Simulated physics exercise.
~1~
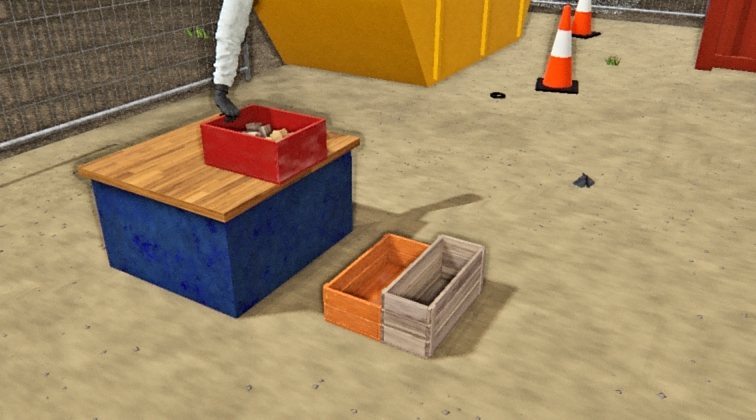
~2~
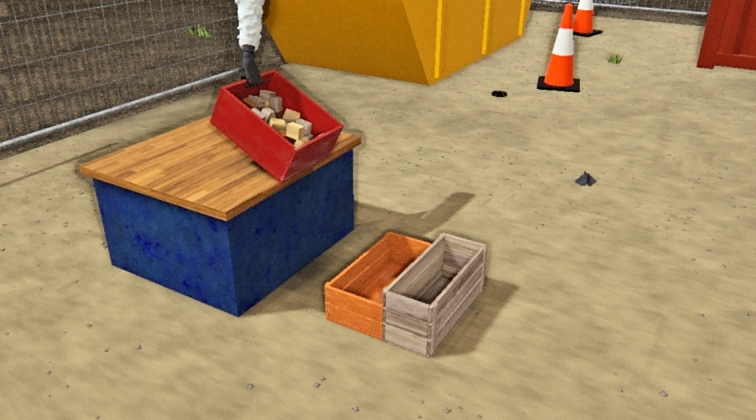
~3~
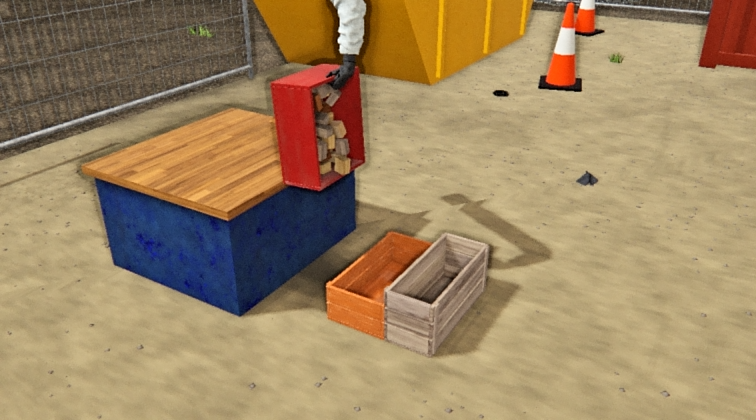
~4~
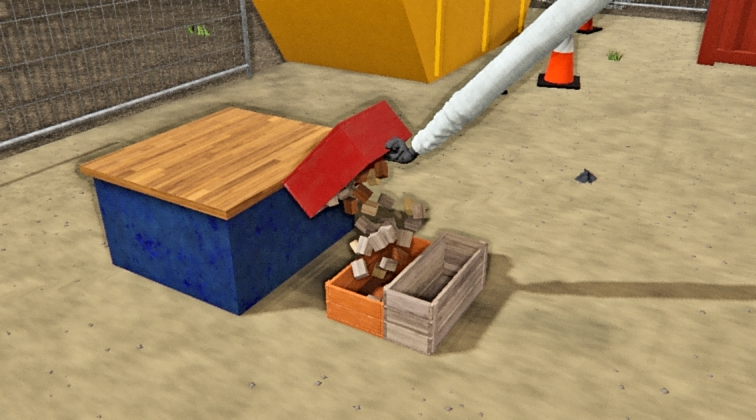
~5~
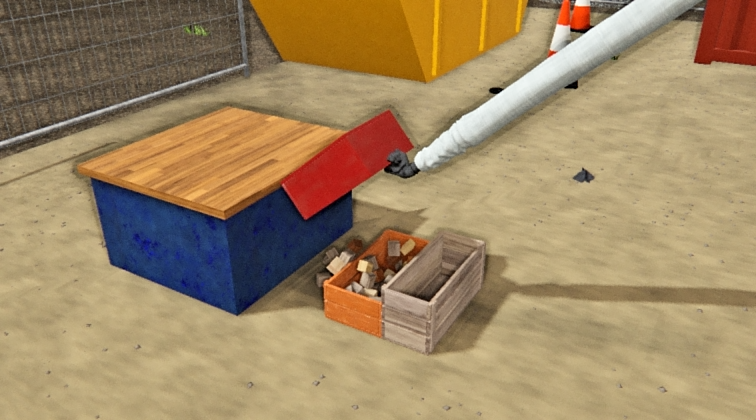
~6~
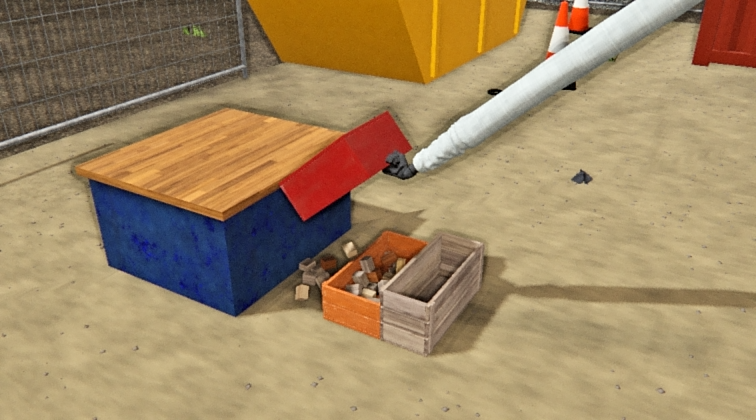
A white-sleeved arm with a dark gripper holds a red tote of loose wooden blocks on a blue bench with a wooden top, seen from above in a sandy, fenced yard. Below, to the right, stand an orange trough and a greyish wooden box, both empty, with a yellow skip and traffic cones behind. The arm tilts the tote over the bench's right edge until it stands on end, then tips it further, and the blocks tumble out in a stream. Most land in the orange trough, while others spill onto the ground to its left, and the tote stays upturned.
